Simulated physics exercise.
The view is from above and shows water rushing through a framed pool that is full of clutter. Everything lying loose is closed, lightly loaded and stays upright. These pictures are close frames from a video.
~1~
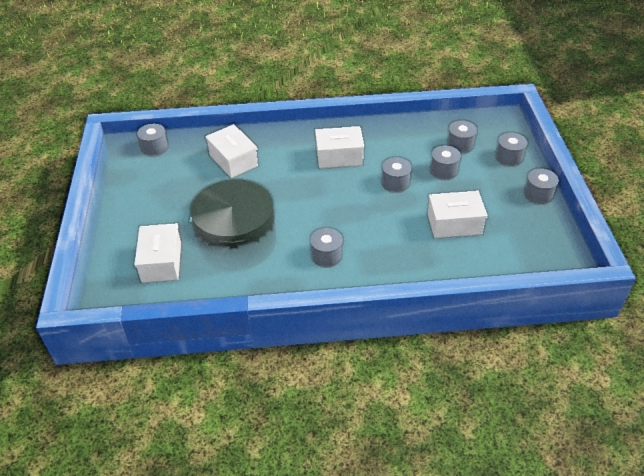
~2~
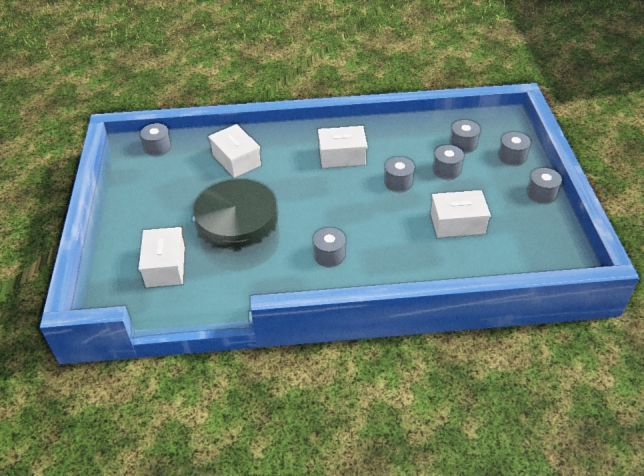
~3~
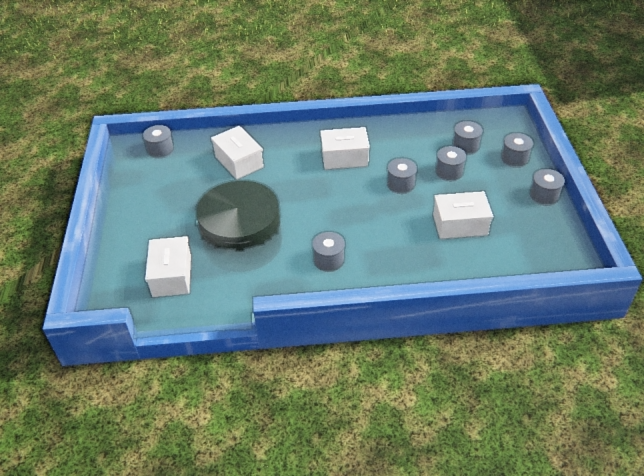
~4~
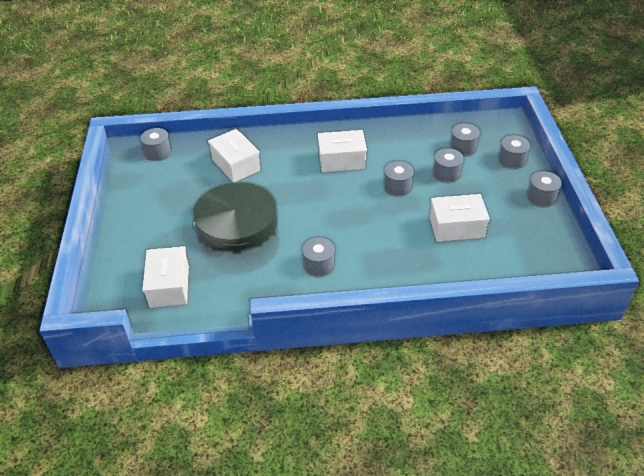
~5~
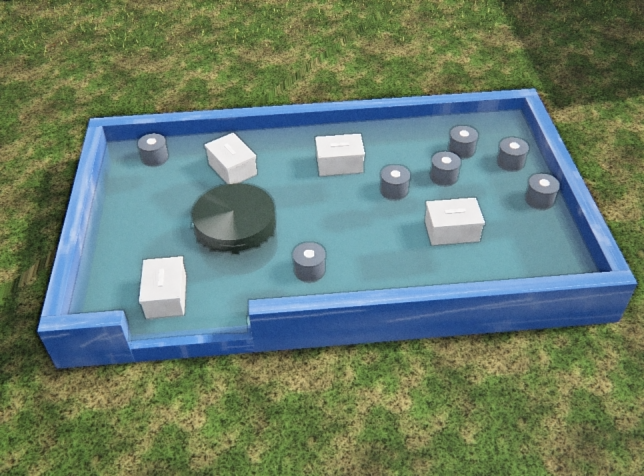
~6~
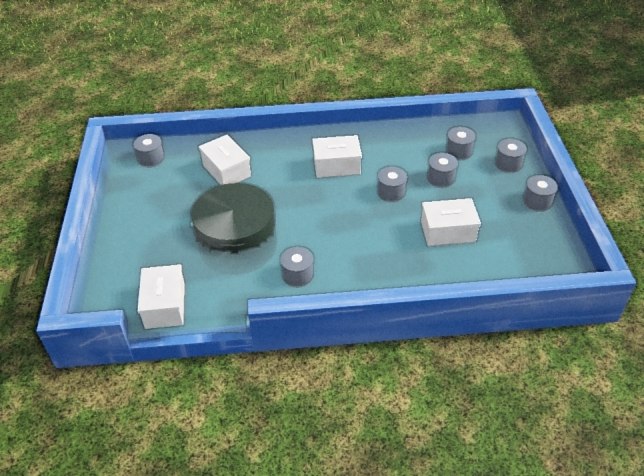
In a blue-framed pool, a front section opens and nearby floating containers drift slightly toward it.
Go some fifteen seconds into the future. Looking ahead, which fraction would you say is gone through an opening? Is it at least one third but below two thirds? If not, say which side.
The share is below one third.
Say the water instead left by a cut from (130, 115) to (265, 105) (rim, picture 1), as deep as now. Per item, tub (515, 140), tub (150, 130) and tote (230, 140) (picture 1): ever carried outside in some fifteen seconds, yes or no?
Retained, lost and lost.
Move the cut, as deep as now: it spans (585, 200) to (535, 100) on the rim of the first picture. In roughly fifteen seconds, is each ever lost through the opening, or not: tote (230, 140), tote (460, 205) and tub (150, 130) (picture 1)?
In the order given: Retained, flushed out, retained.
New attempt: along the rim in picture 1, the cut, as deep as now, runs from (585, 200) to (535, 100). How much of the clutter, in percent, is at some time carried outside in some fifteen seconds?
That would be around 60 %.
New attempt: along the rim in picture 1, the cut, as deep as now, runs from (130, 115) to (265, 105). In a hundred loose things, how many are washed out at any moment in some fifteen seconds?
Near 30 percent, give or take.
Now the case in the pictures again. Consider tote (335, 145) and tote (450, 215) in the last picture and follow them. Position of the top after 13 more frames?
Roughly (308, 156) and roughly (424, 224).
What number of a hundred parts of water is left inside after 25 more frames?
That comes to roughly 72 parts in a hundred.
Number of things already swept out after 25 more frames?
The total is 2.
A moment on, 1 of 11 are out; 10 afloat.
Next, 2 of 11 are out; 9 afloat.
Later, 2 of 11 are out; 9 afloat.
In the end, 2 of 11 are out; 9 afloat.
